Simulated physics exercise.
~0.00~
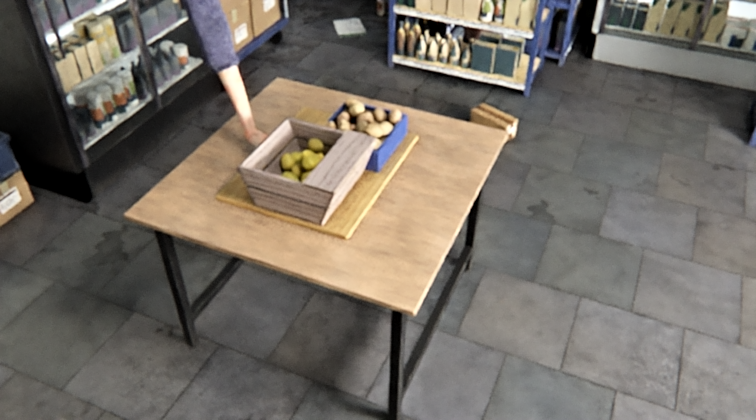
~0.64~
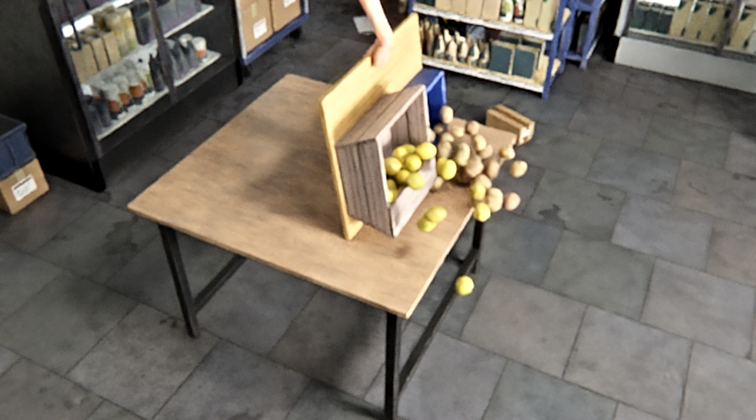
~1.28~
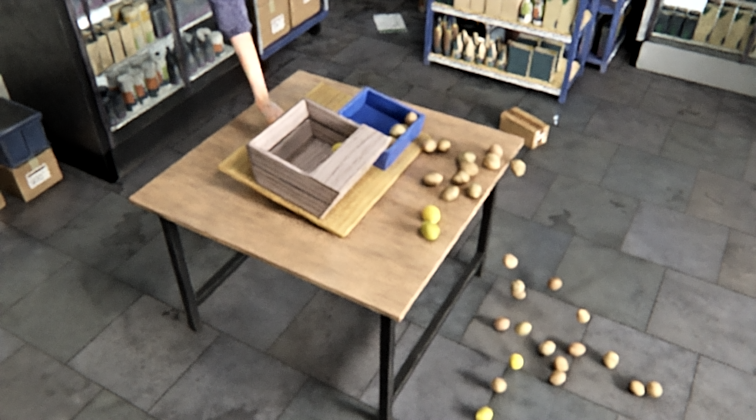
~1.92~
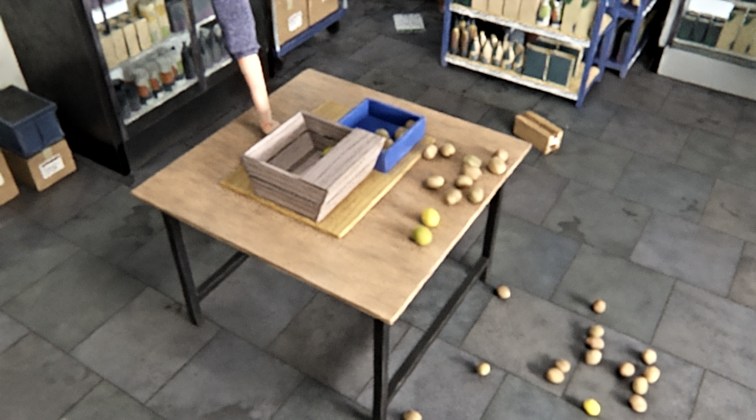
An arm in a purple-grey sleeve reaches over a brown wooden table in a grey-tiled shop, seen from above, with stocked shelves behind. On the table, a yellowish board carries a slatted wooden tray of lemons, partly lidded at the right, and a blue tray of potatoes behind it. The hand lifts the board's left edge until it stands steeply, and potatoes and some lemons tumble out to the right. The board is then lowered flat with both trays still attached. Potatoes and two lemons rest on the tabletop, while others roll and lie scattered across the floor.
